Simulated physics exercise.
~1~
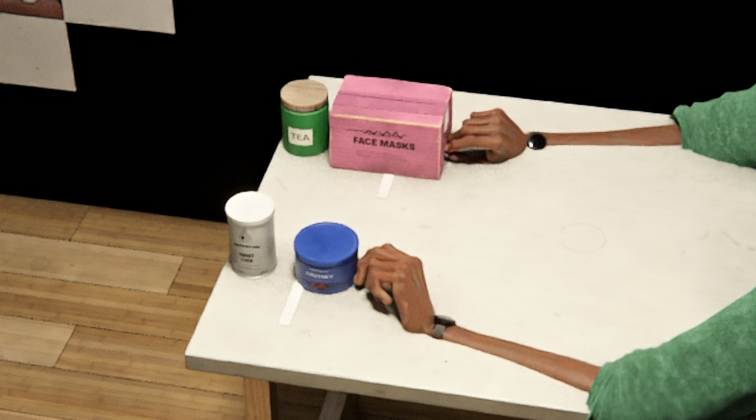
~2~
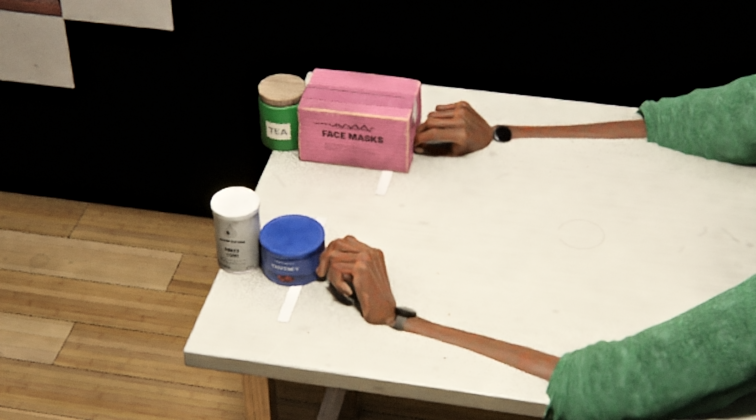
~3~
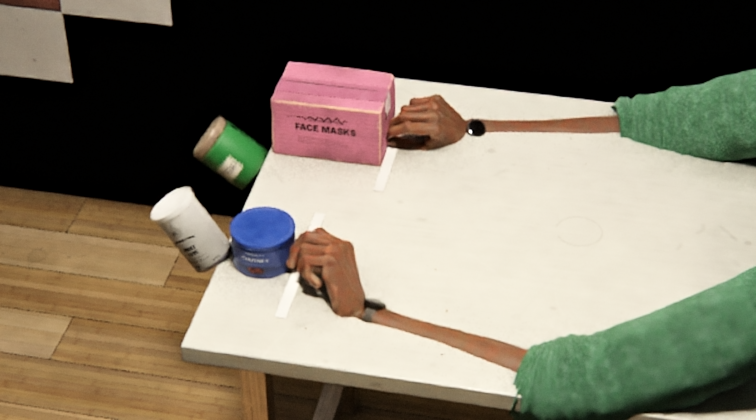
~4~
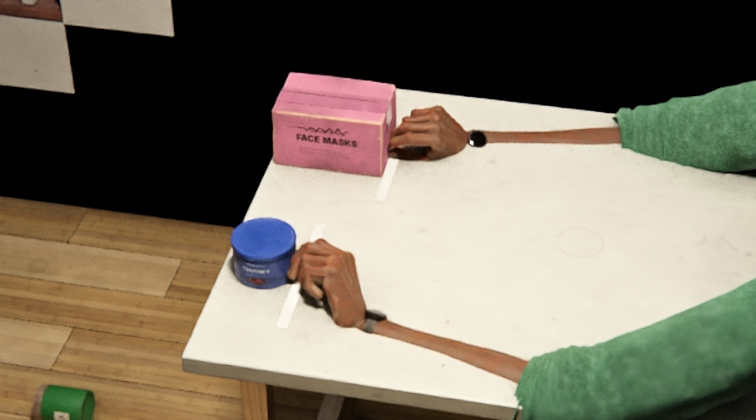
In this clip, two hands push a pink face mask box and a blue tub left across a white table, driving a green tea jar and a white tin over the edge, and the green jar ends up near the floor while the box and tub stay on the table.
